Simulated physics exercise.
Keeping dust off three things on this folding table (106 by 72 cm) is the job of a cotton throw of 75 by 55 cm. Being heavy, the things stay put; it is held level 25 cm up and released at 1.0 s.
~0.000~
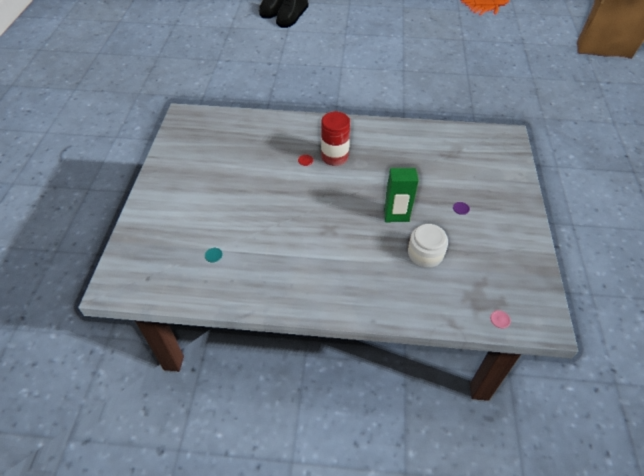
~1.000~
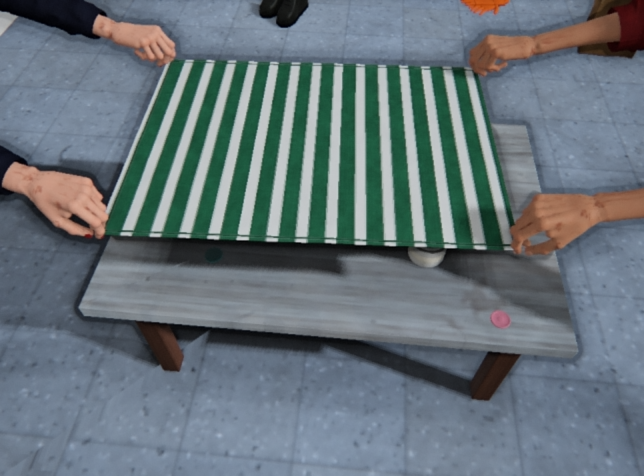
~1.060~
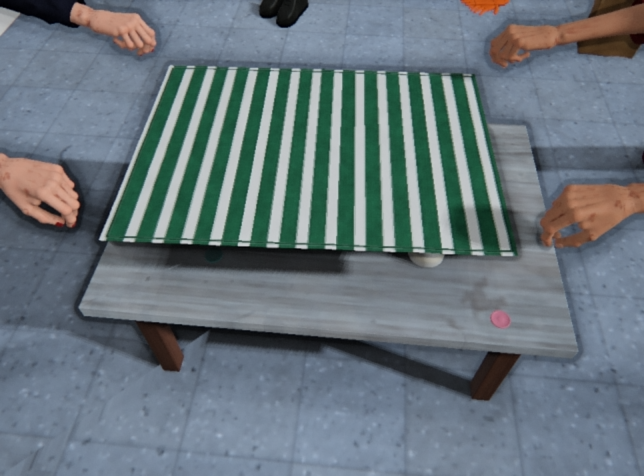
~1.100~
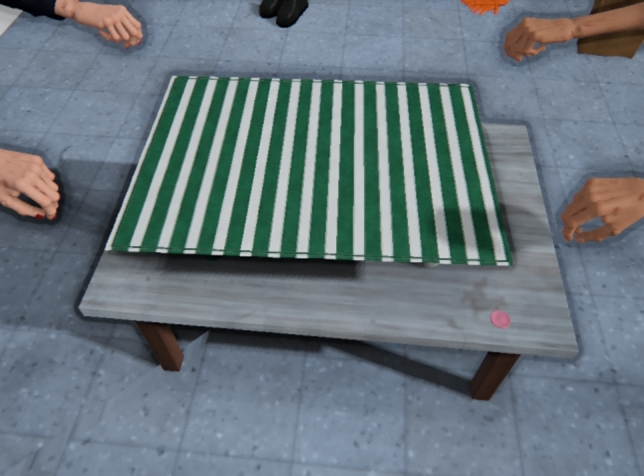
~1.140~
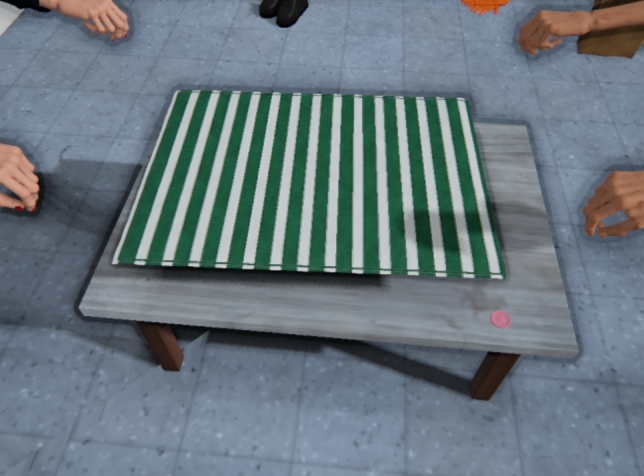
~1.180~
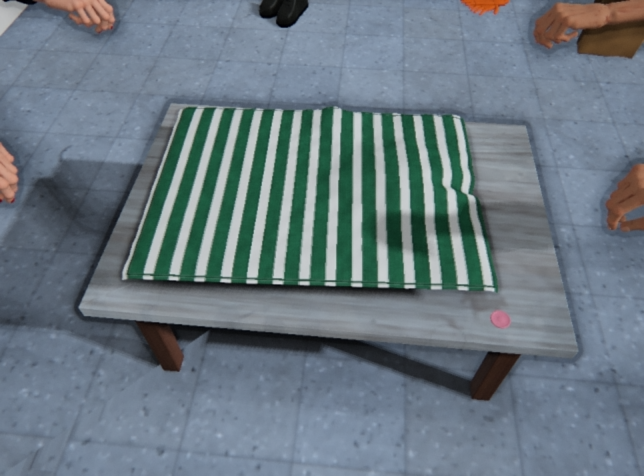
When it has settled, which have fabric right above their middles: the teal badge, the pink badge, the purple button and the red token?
Result: Teal badge gets covered, pink badge remains in the open, purple button remains in the open, red token vanishes under it.
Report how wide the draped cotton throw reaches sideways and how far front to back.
It spans close to 72 centimetres sideways and close to 56 centimetres in depth.
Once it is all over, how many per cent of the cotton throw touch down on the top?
Roughly 55 % of it.
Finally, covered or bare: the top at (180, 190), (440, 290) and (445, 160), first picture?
In order: Exposed, hidden, exposed.
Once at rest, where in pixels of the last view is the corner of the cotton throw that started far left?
In the final picture it's somewhere around (207, 134).
After 1.4 s, 50 % of it is down, spanning 74 by 56 cm, above teal badge, red token.
After 1.5 s, 55 % of it is down, spanning 73 by 56 cm, above teal badge, red token.
After 1.7 s, 55 % of it is down, spanning 73 by 56 cm, above teal badge, red token.
After 1.9 s, 55 % of it is down, spanning 73 by 56 cm, above teal badge, red token.
After 2.7 s, 55 % of it is down, spanning 73 by 56 cm, above teal badge, red token.
